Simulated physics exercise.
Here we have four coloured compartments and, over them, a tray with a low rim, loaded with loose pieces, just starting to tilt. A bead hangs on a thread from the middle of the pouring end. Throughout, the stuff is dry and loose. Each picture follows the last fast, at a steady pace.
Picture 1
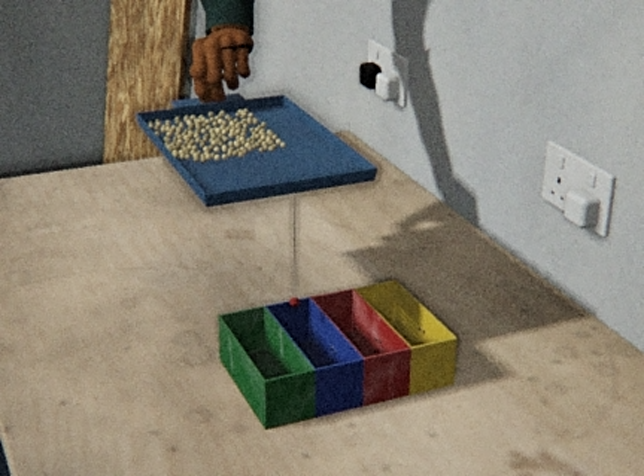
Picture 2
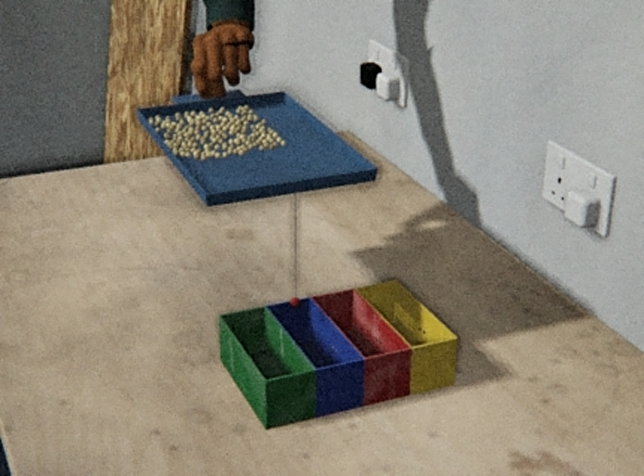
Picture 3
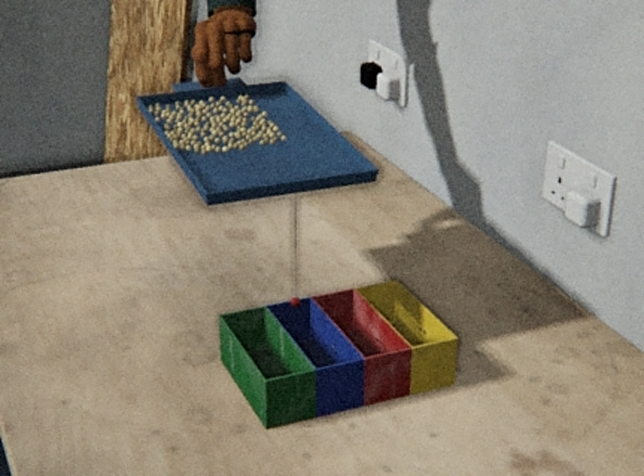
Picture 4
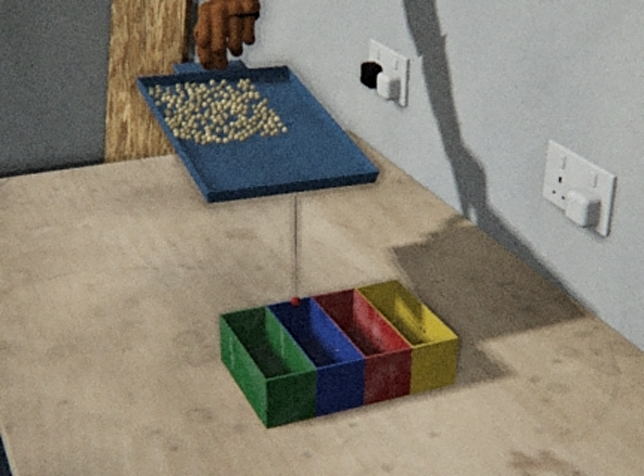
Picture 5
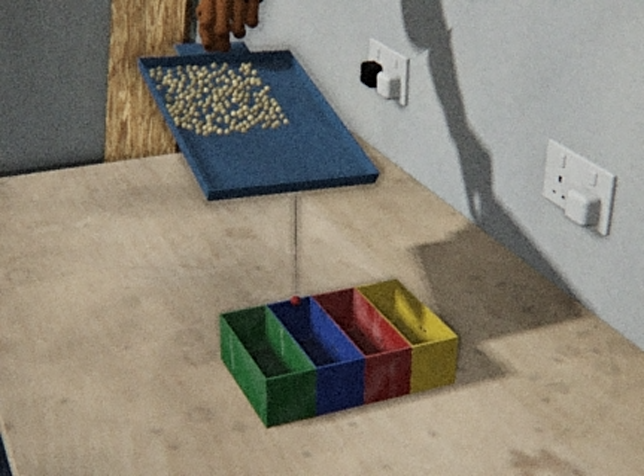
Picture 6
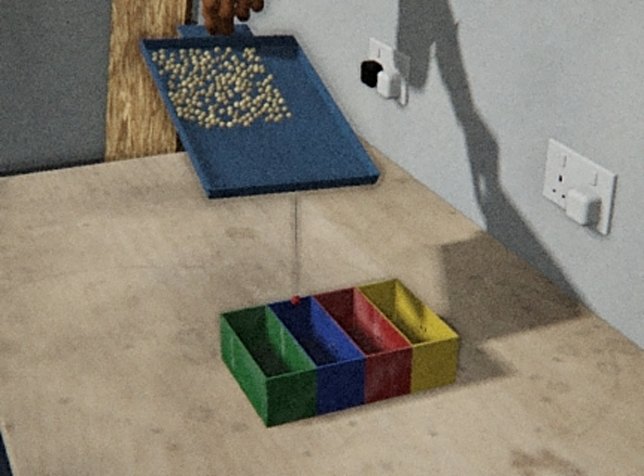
A blue tray of pale beans, gripped at its far edge by a brown hand, starts nearly level above four coloured compartments. The hand steadily raises that far edge, tilting the tray more steeply towards the near side, while the beans stay bunched in its upper part.
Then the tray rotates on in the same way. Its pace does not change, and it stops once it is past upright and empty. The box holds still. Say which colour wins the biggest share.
Red wins the biggest share.
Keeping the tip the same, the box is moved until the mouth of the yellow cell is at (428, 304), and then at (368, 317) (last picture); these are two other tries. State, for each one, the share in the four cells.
Some 90 percent, followed by some 90 percent.
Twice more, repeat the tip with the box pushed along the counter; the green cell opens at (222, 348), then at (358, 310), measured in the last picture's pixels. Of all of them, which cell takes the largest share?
That yellow cell first, green second.
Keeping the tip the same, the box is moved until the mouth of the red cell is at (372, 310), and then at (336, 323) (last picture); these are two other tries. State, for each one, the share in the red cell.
First position: Some 40 %; second position: Some 30 %.
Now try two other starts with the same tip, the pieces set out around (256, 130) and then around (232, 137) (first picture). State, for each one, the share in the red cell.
You'd get 40 % the first time and 40 % the second.
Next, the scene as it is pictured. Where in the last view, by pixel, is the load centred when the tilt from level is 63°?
Near (328, 187).
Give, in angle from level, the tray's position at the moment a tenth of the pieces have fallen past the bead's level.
Around 70° of tilt.
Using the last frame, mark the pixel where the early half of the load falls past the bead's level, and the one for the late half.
The leading part at (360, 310), the rest of it at (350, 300).
Soon, tray tipped steeply; about two thirds on the tray; a stray few in the red cell; about a third falling or outside the box.
A while on, tray tipped past a quarter turn; about half on the tray; about a quarter in the red cell; a small part in the yellow cell; a small part in the blue cell; a small part in the green cell; a small part falling or outside the box.
Towards the end, tray tipped past a quarter turn; about half in the red cell; about a quarter in the blue cell; about a quarter in the yellow cell; a small part in the green cell; a small part falling or outside the box.
Finally, tray tipped past a quarter turn; about half in the red cell; about a quarter in the blue cell; about a quarter in the yellow cell; a small part in the green cell; a small part outside the box.
